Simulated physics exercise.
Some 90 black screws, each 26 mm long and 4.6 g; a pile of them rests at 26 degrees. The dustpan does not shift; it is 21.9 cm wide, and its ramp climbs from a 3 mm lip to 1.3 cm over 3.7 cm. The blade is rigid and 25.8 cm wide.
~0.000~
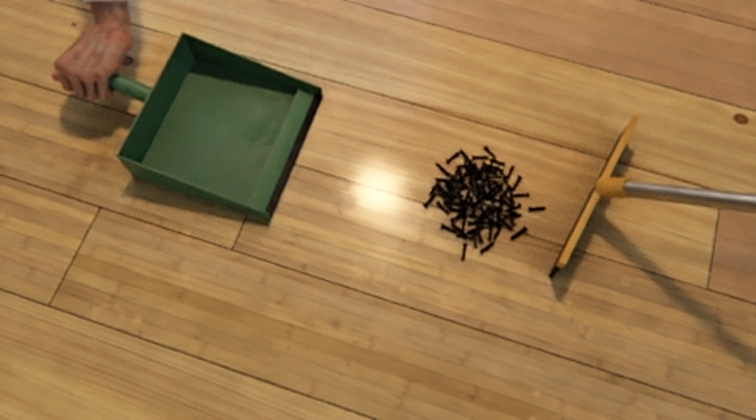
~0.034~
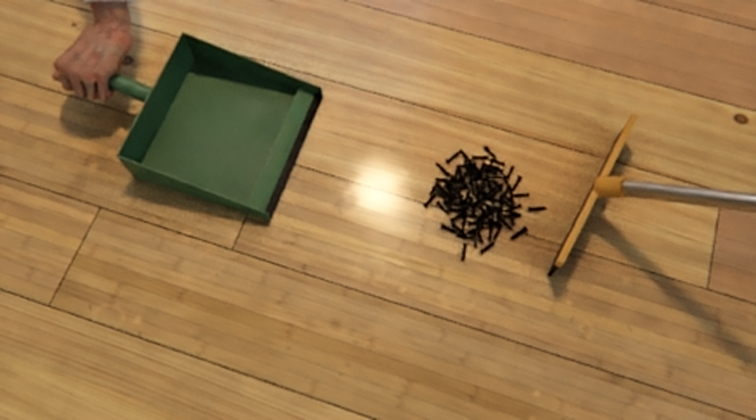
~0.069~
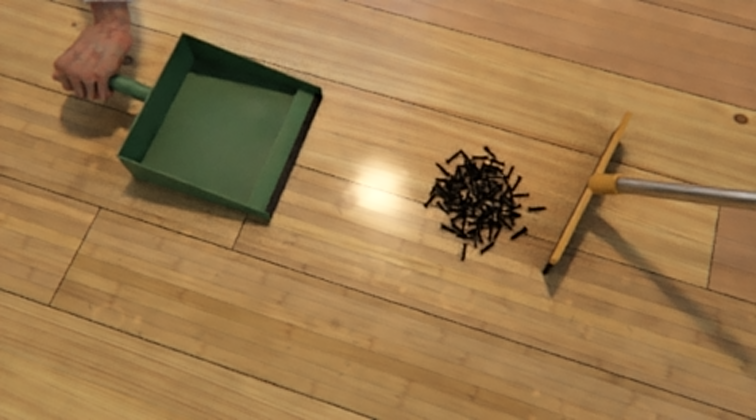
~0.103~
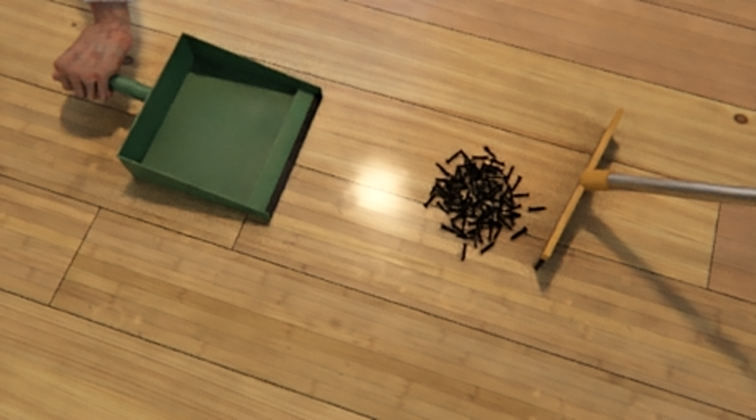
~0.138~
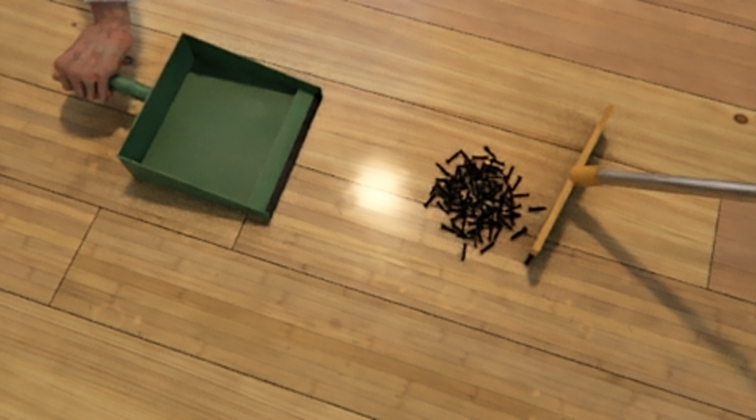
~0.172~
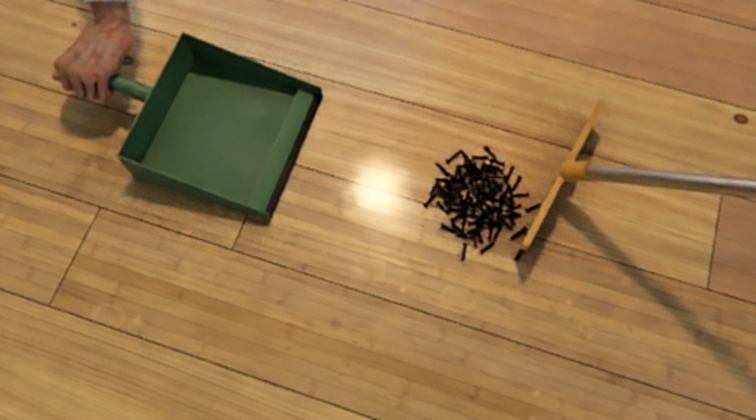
On a wooden floor, an orange blade on a metal pole sliding left to a pile of black screws, a hand holding a green dustpan still.
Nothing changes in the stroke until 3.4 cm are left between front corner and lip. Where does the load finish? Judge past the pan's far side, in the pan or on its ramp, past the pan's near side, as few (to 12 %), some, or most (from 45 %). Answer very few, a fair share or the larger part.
Far side: A fair share, pan: Very few, near side: Very few.
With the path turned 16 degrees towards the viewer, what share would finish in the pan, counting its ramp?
In that case some 0 per cent.
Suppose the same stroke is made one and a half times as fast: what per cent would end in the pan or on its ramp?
It would be near 10 per cent.
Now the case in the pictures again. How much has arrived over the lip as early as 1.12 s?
Some 5 per cent.
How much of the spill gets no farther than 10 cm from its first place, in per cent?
Roughly 10 per cent.
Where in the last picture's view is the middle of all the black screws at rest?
At about (329, 122).
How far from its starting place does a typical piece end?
Some 26 cm.
After 0.53 s, middle of the blade 23 cm from the lip; 0 % over the lip, far side 5 %, near side 0 %.
Then, at 0.77 s, middle of the blade 13 cm from the lip; 0 % over the lip, far side 15 %, near side 0 %.
After 1.12 s, middle of the blade 6 cm from the lip; 5 % over the lip, far side 20 %, near side 0 %.
In the end, at 2.0 s, far side 20 %, pan 5 %, near side 0 %, in front of the lip or behind the blade 75 %.
